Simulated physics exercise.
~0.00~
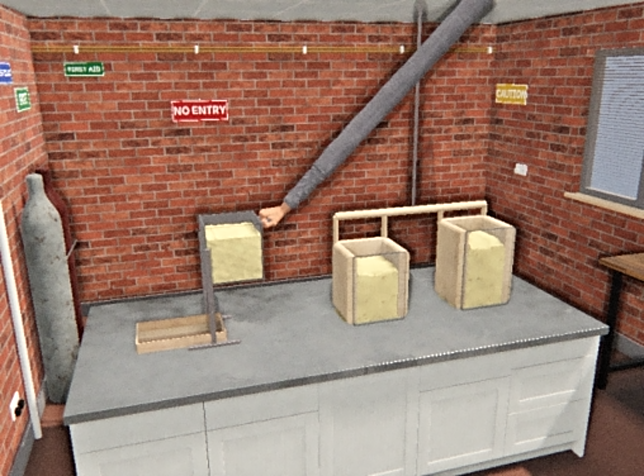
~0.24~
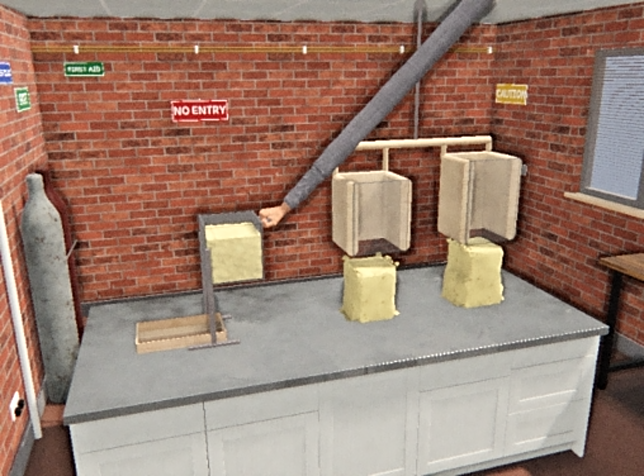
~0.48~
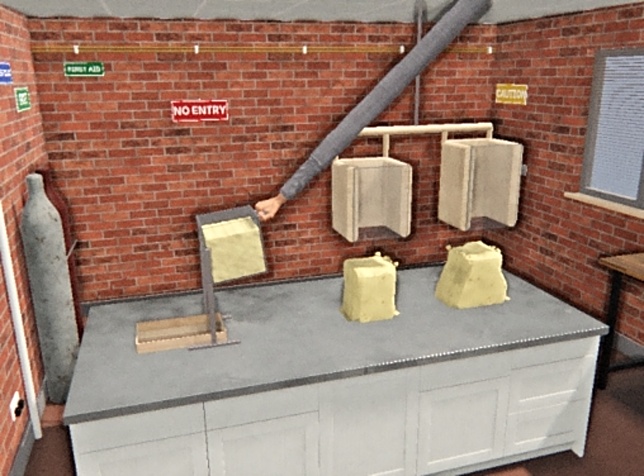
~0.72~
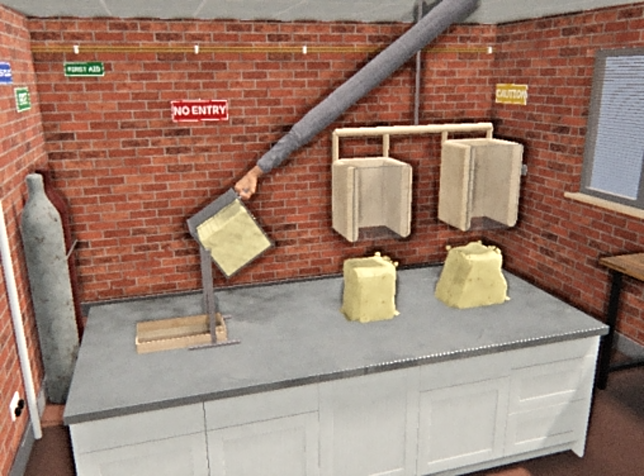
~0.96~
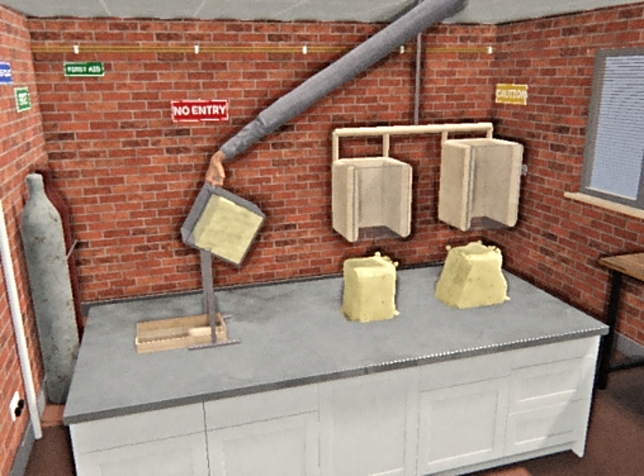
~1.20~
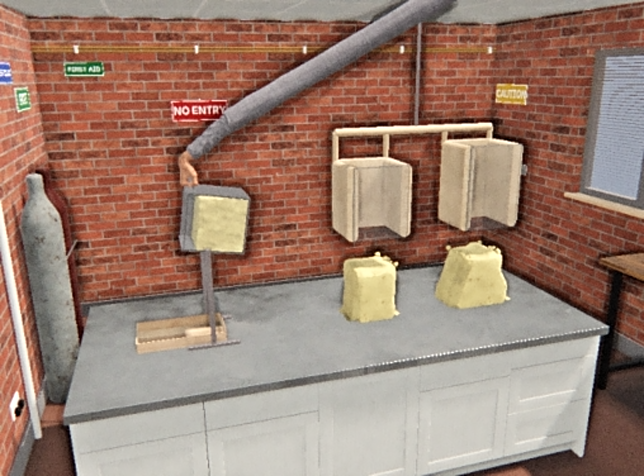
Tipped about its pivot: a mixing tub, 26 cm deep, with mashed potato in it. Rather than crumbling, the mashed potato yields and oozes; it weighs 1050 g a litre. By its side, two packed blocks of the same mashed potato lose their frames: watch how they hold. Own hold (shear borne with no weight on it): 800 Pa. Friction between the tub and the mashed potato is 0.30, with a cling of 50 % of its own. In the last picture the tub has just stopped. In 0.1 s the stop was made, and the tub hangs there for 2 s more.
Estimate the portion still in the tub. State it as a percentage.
Roughly 100 per cent remains.
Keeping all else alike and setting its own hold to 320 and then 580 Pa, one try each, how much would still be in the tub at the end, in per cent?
You'd see 70 percent the first time and 100 percent the second.
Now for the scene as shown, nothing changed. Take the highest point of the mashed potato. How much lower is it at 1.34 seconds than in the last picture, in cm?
Roughly 0 cm.
After 1.34 s, the tub is at 81 degrees and holds 100 %.
After 1.51 s, the tub is at 81 degrees and holds 100 %.
After 1.68 s, the tub is at 81 degrees and holds 100 %.
After 1.85 s, the tub is at 81 degrees and holds 100 %.
After 3.20 s, the tub is at 81 degrees and holds 100 %.
